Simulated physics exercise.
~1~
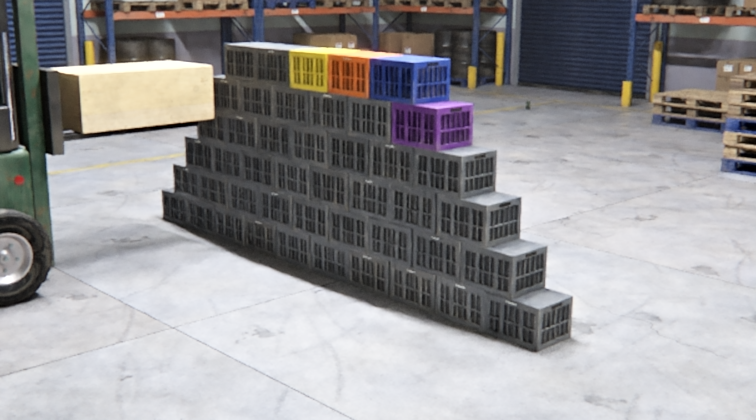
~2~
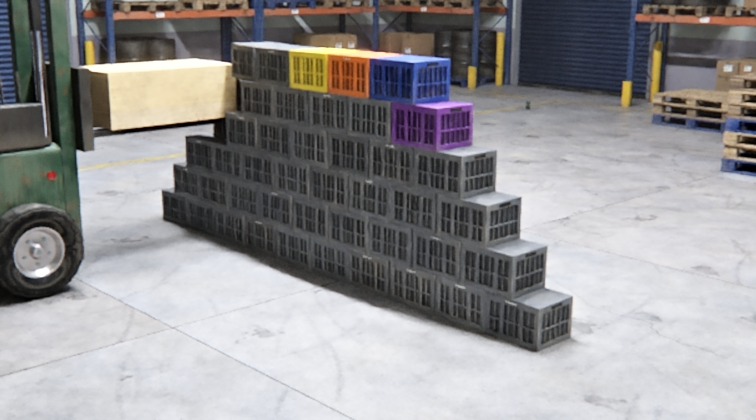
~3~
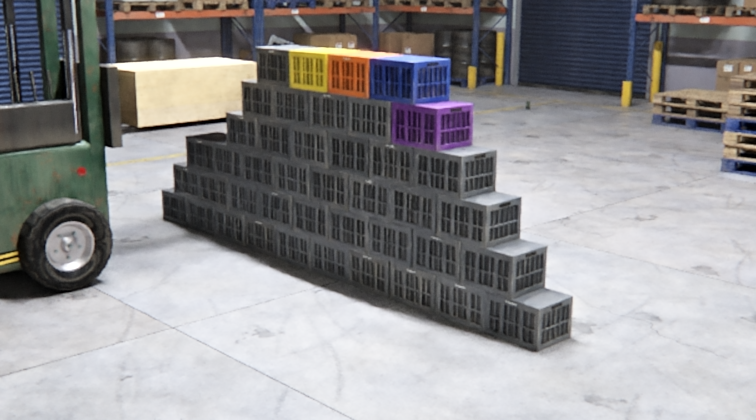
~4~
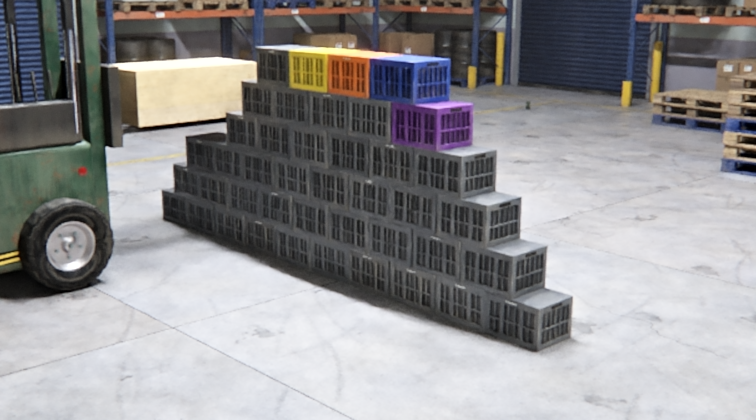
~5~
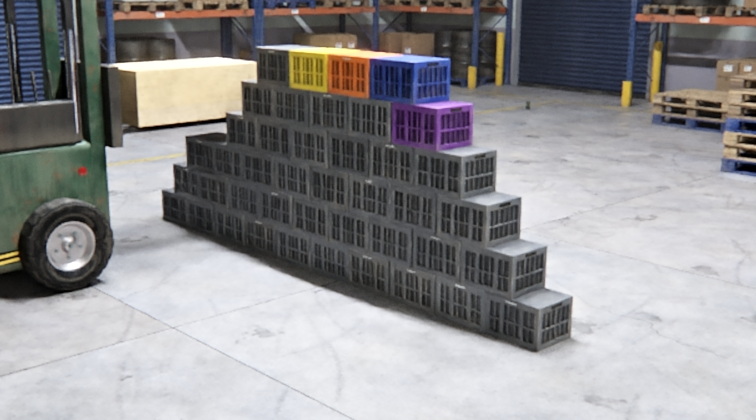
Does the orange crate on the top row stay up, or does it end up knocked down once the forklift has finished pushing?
The orange crate stays up, still sitting on the top row between the yellow and blue ones after the forklift has stopped.
